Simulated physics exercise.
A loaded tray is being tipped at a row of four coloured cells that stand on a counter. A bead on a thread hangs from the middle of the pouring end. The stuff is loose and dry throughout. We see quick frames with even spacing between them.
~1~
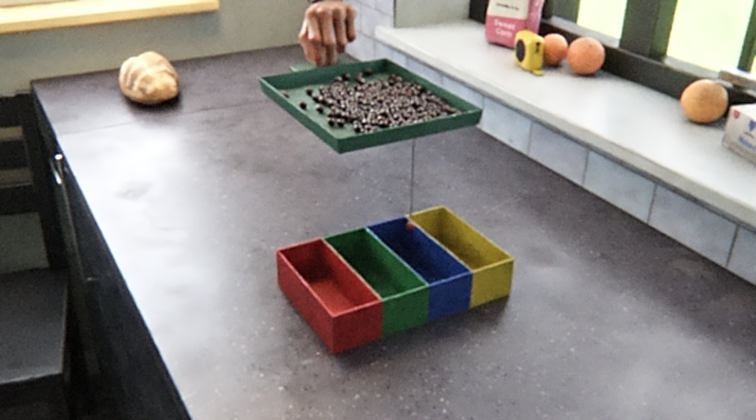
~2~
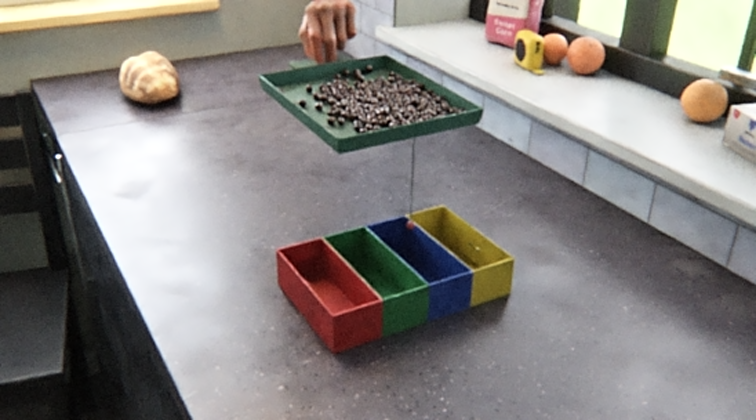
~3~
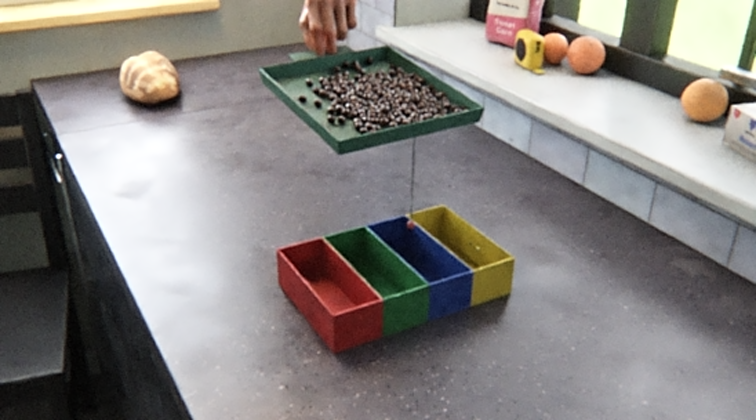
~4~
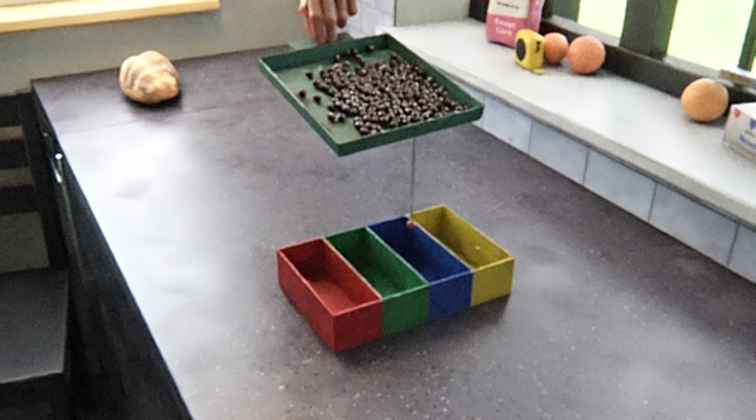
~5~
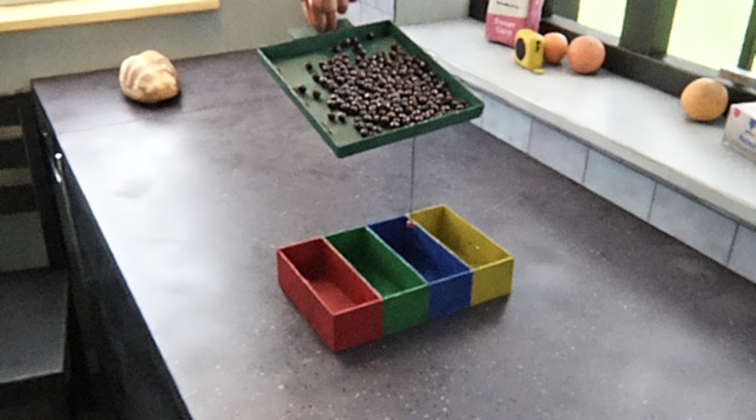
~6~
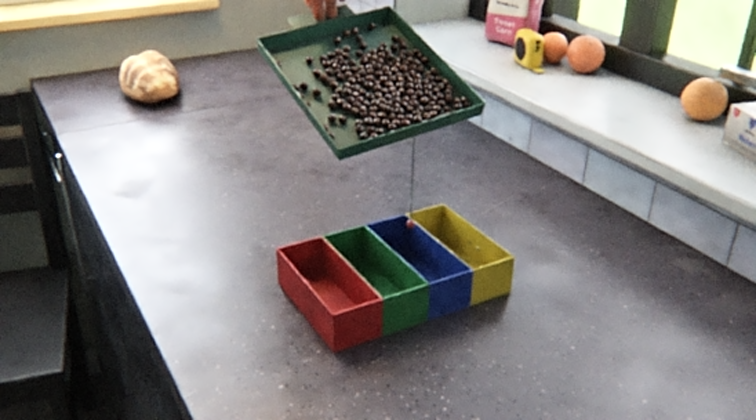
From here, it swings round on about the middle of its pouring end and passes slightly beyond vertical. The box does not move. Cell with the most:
Green.
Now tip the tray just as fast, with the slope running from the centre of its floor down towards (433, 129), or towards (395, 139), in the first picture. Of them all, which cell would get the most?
Yellow first, that green cell second.
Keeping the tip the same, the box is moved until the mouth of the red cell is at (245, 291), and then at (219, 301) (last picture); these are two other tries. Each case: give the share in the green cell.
About 0% on the first try and 0% on the second.
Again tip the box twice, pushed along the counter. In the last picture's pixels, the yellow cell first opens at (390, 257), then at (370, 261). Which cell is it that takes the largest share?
The first placement favours the blue cell, while the second favours the yellow cell.
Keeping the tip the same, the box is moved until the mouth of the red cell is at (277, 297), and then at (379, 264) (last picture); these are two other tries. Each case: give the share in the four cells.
Close to 100 per cent, followed by close to 60 per cent.
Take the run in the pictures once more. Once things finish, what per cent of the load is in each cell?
The red cell gets about 30, the green cell about 50, the blue cell about 10 and the yellow cell about 0.
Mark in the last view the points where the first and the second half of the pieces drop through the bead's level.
Initially about (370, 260); subsequently about (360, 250).
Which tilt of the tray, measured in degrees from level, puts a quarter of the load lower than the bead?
Near 90 degrees.
Shortly afterwards, tray tipped steeply; all but a few on the tray; only a few in the red cell; only a few falling or outside the box.
Next, tray tipped past a quarter turn; a little on the tray; near a third in the green cell; near a quarter in the red cell; a little in the blue cell; only a few in the yellow cell; near a quarter falling or outside the box.
Some moments later, tray tipped past a quarter turn; near half in the green cell; near a third in the red cell; a little in the blue cell; a little falling or outside the box.
In the end, tray tipped past a quarter turn; near half in the green cell; near a third in the red cell; a little in the blue cell; none at all in the yellow cell; a little outside the box.
